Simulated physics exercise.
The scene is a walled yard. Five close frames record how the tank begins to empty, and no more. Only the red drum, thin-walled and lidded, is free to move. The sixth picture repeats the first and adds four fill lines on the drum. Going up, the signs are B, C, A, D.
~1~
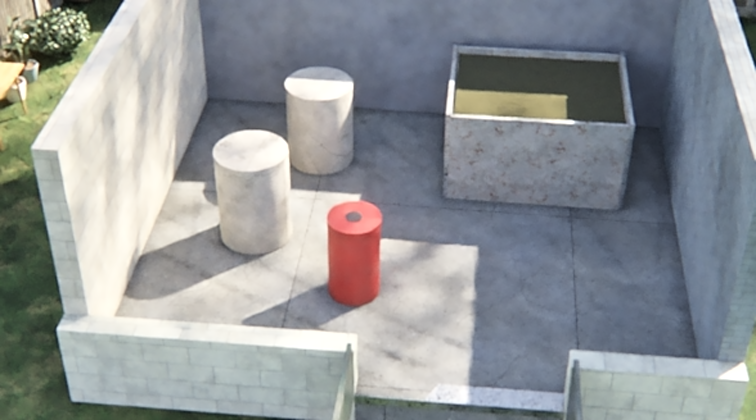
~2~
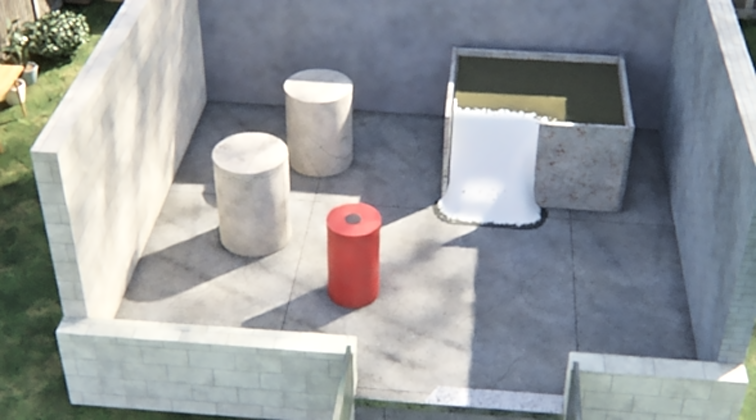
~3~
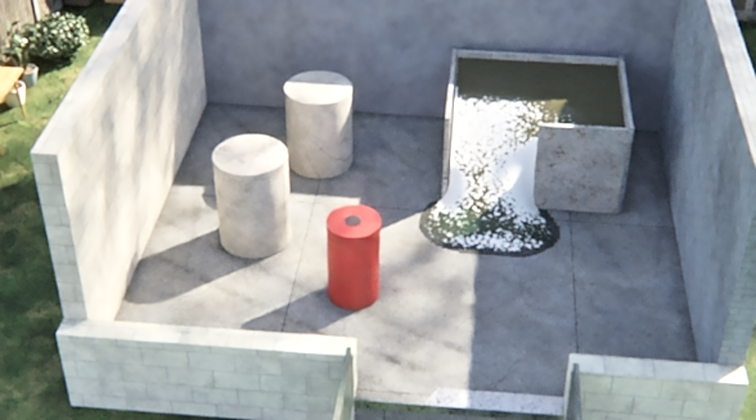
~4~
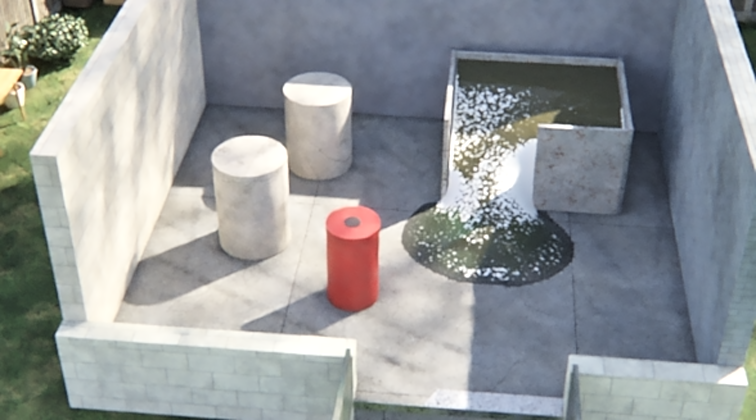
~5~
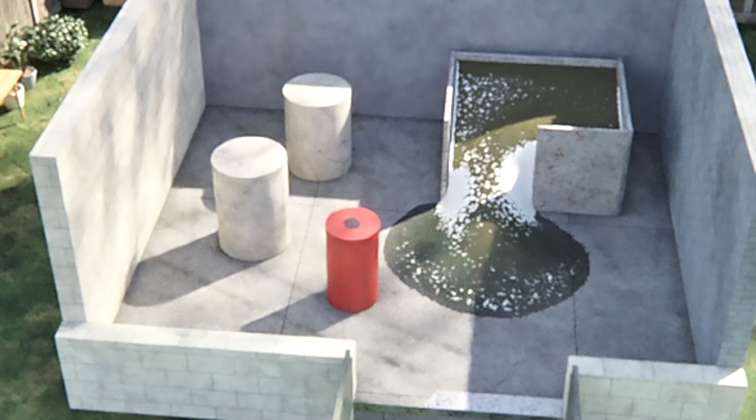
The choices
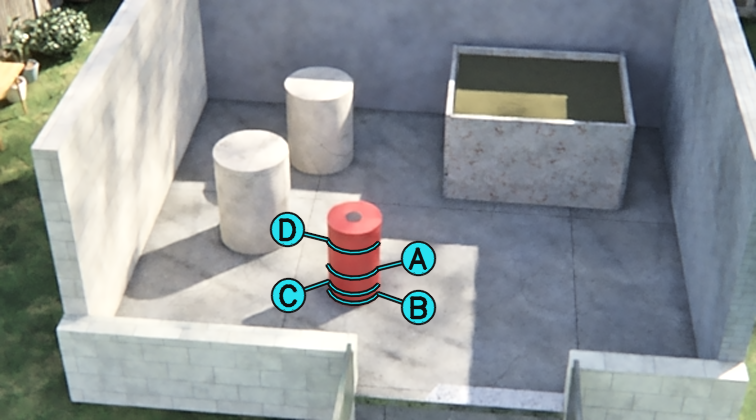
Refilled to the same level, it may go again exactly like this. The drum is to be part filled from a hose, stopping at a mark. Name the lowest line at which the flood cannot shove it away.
It is D.
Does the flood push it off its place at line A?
Yes.
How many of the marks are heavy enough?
One of them.
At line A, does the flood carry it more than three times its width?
No, it does not.
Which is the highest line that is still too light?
The answer is A.
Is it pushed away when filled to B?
Yes.
On the marked copy, A at (350, 278); B at (351, 303); C at (351, 294); D at (350, 252); from the bottom up B, C, A, D.
If A is chosen, it is pushed about its own width away.
If B is chosen, it is pushed about 7 times its own width away.
If C is chosen, it is pushed about 4 times its own width away.
If D is chosen, it does not move.
